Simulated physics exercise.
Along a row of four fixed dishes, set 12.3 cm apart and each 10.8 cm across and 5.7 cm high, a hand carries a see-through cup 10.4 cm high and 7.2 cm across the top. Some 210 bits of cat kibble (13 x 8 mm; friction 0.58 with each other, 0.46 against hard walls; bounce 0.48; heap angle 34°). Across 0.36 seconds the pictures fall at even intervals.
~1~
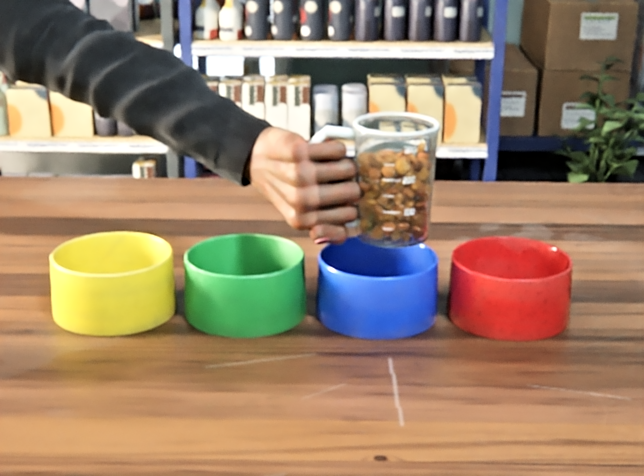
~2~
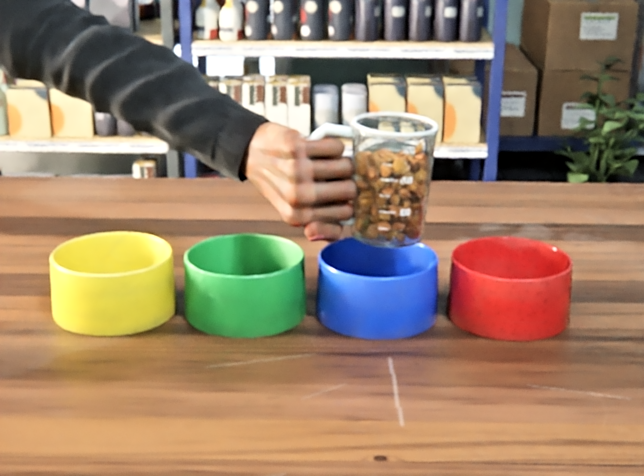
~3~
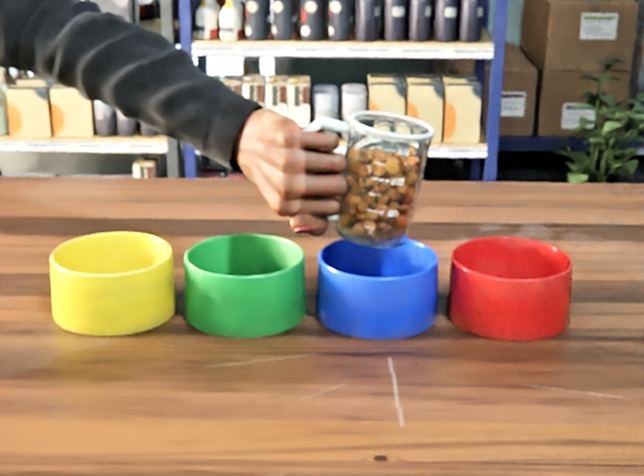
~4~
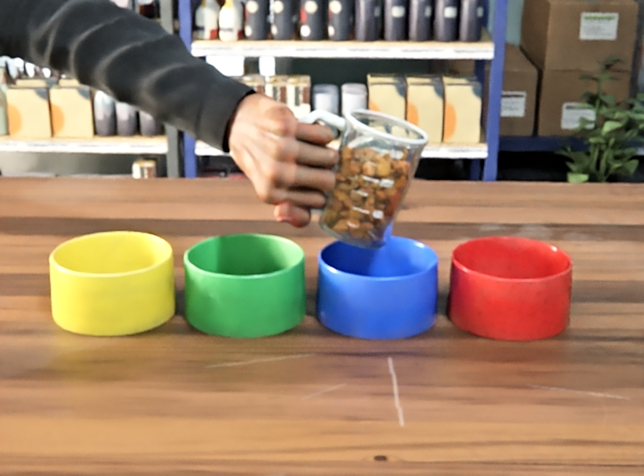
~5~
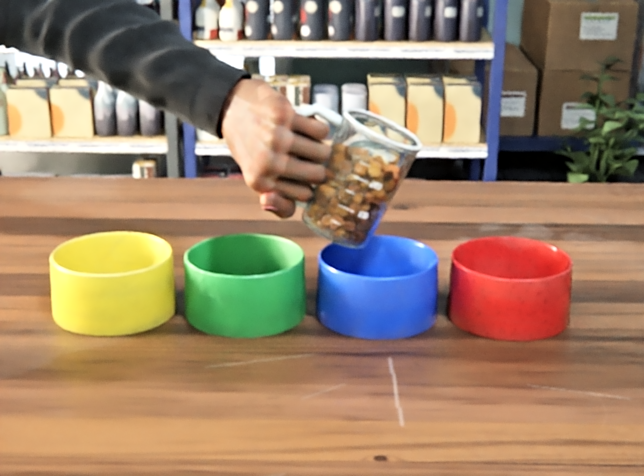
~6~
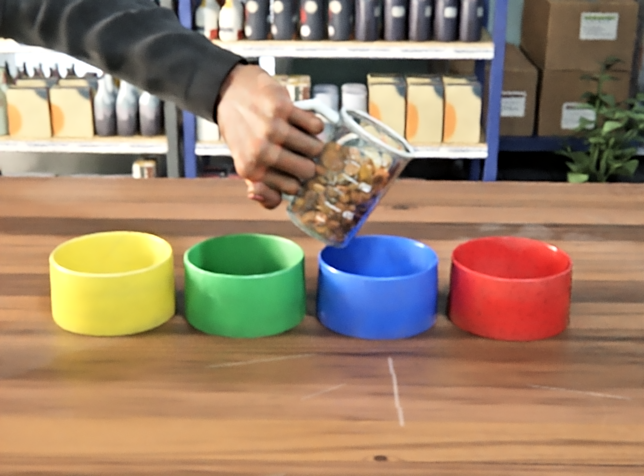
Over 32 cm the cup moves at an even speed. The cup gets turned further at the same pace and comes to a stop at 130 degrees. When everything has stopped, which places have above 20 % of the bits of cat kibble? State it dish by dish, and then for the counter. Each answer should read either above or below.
Red - below, blue - below, green - above, yellow - below, counter - below.
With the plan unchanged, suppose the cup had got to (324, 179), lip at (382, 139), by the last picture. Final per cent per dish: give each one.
It'd finish with red at 0, blue at 0, green at 0 and yellow at 100.
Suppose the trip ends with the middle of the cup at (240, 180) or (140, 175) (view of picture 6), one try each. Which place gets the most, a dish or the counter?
I'd expect green to win the first try and green the second.
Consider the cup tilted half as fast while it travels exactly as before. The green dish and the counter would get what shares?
The green dish would get 0 and the counter 0.
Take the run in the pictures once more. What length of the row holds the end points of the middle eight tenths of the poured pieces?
I'd put it near 7 cm.
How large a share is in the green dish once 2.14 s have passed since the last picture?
Some 95 per cent.
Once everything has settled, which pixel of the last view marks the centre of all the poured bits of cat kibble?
Roughly pixel (243, 292).
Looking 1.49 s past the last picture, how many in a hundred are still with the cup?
Close to 0 in a hundred.
Then, 0.89 s after the last picture, tilt 124 degrees; cup holds 80 %, green 20 %.
Then, 1.49 s after the last picture, tilt 130 degrees; cup holds 0 %, green 95 %.
Then, 2.14 s after the last picture, tilt 130 degrees; cup holds 0 %, green 95 %.
In the end, red 0 %, blue 0 %, green 95 %, yellow 0 %, counter 0 %.
